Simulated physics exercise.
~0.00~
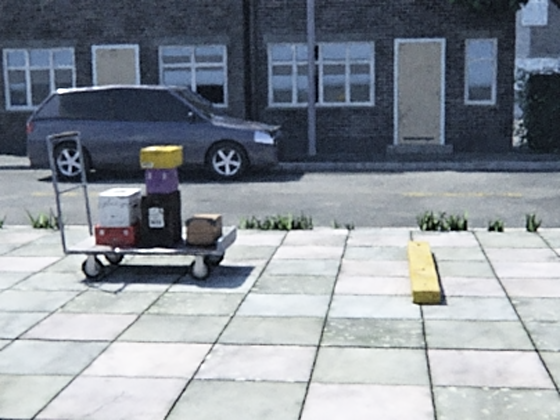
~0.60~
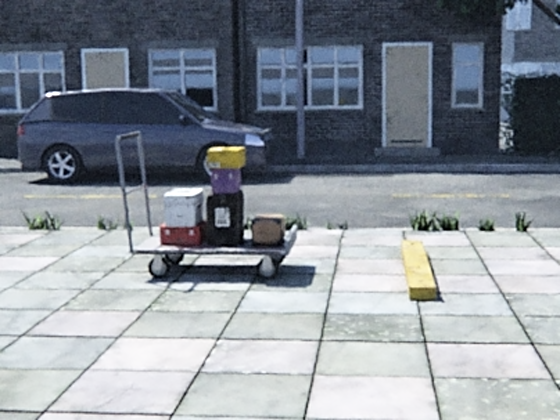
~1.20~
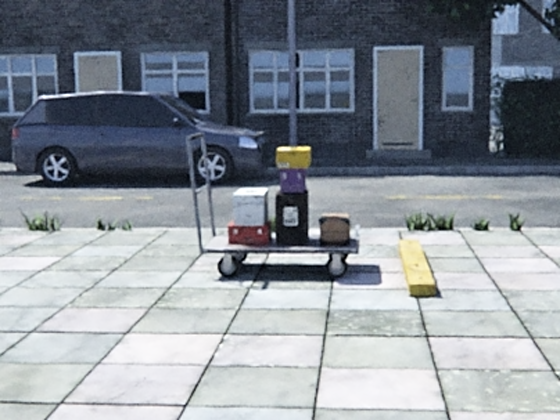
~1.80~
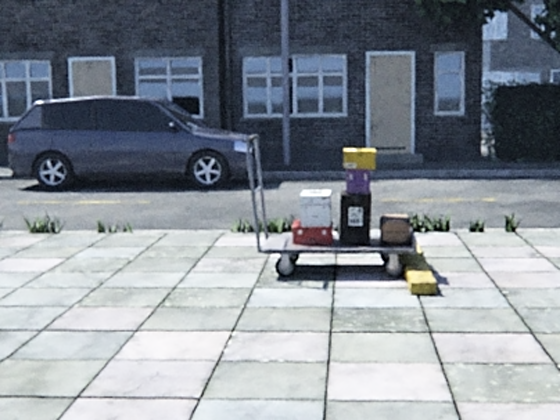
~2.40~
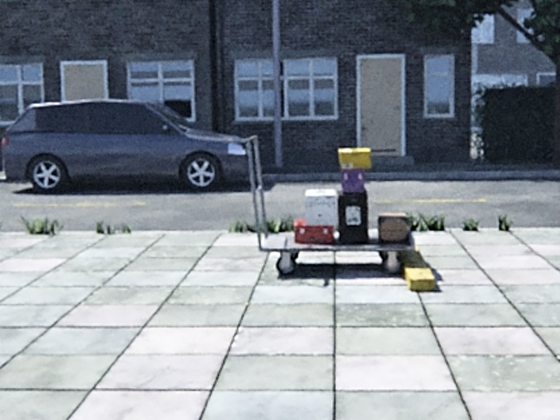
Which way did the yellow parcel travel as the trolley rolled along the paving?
It travelled to the right, riding on top of the stack until the trolley stopped at the yellow block.
